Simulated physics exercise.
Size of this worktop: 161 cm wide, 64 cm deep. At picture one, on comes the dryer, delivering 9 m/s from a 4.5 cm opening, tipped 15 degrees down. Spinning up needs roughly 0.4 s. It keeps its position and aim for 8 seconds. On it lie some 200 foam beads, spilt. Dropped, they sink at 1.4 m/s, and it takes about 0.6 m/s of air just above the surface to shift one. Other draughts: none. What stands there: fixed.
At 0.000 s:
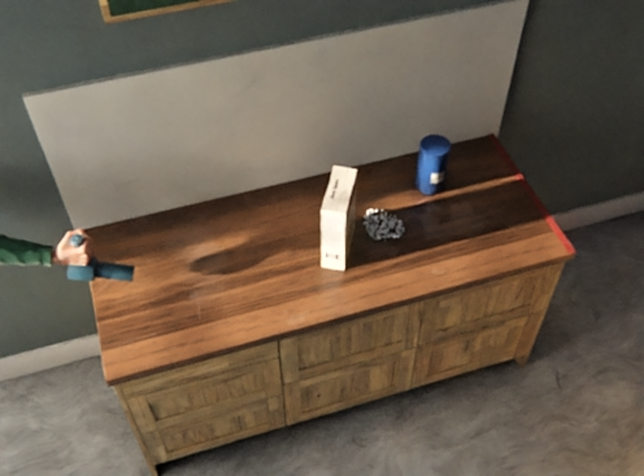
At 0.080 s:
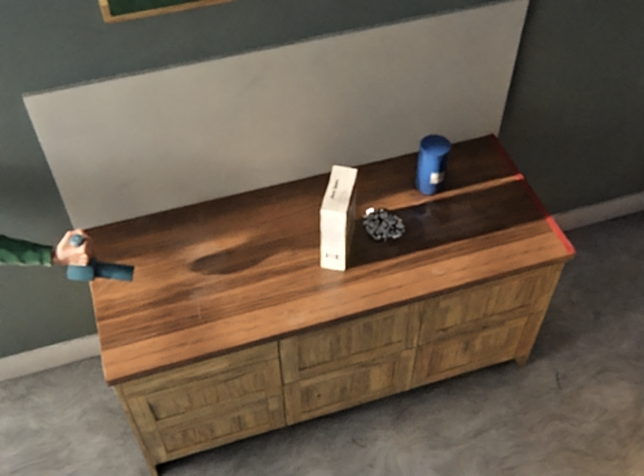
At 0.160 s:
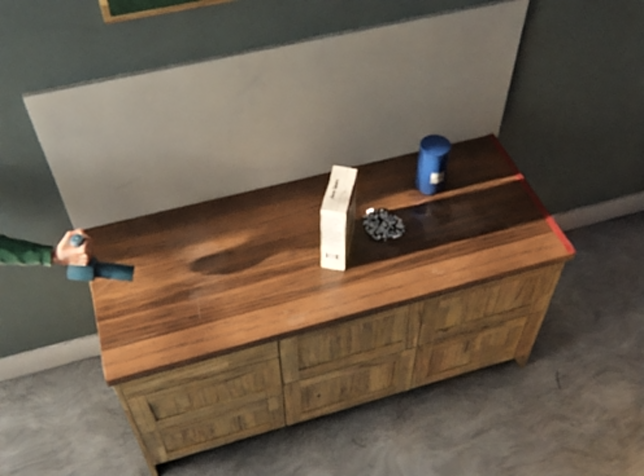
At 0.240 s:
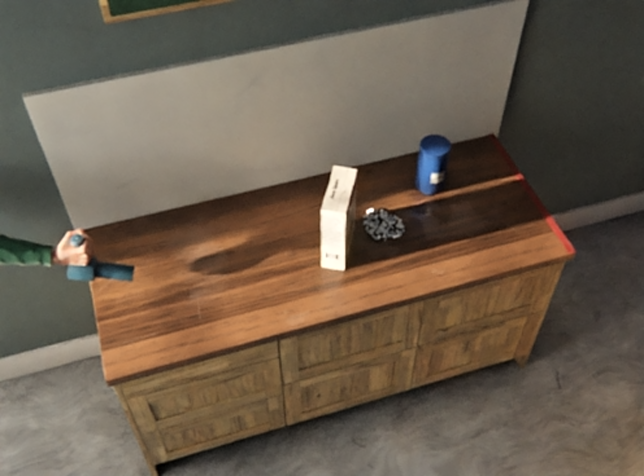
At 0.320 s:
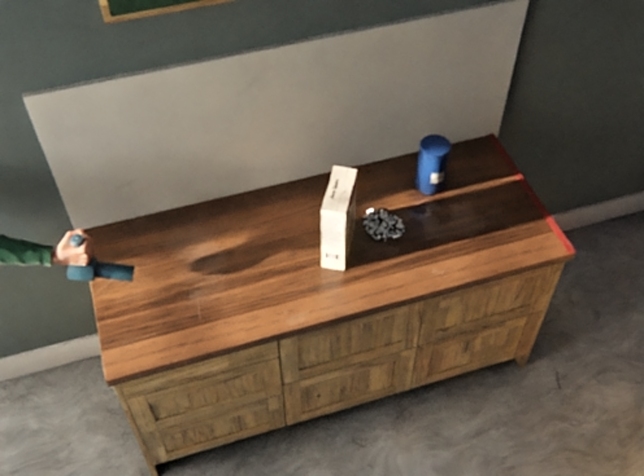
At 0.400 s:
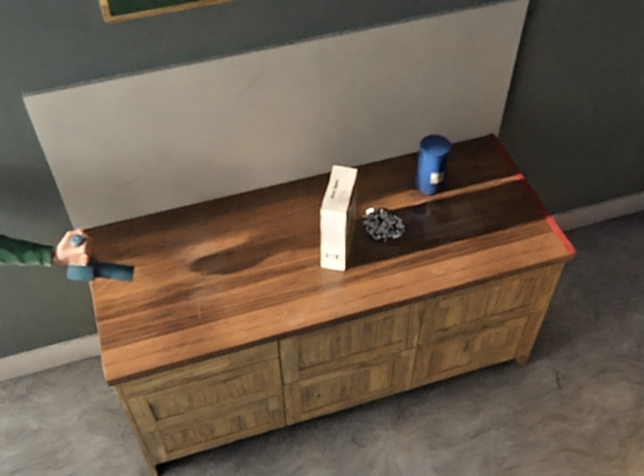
Nothing visibly moves on the wooden worktop: a small heap of grey beads sits still between a pale upright carton and a blue jar. At the left edge, a green-sleeved hand keeps a dark blue dryer pointed across the surface, and the scene looks unchanged throughout.
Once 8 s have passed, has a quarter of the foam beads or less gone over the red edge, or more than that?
A quarter or less has gone.
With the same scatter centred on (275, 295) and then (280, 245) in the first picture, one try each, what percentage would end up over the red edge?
10 %, 80 %.
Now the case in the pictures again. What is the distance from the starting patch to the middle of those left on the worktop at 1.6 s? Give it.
The middle is some 0 cm from where it began.
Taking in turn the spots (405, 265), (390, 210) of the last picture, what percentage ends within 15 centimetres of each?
I would say around 15 % and 90 % respectively.
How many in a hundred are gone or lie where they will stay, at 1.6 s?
Estimated share: Near 40 %.
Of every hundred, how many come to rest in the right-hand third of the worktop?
Near 15 per cent at the end.
After 1.6 s, 0 % are over the red edge; the middle of those still in play is near (384, 224); 43 % have settled or left.
After 2.6 s, 0 % are over the red edge; the middle of those still in play is near (384, 224); 44 % have settled or left.
After 4.4 s, 0 % are over the red edge; the middle of those still in play is near (385, 225); 47 % have settled or left.
After 8.0 s, at the end, 0 % are over the red edge; the middle of those still in play is near (385, 225).
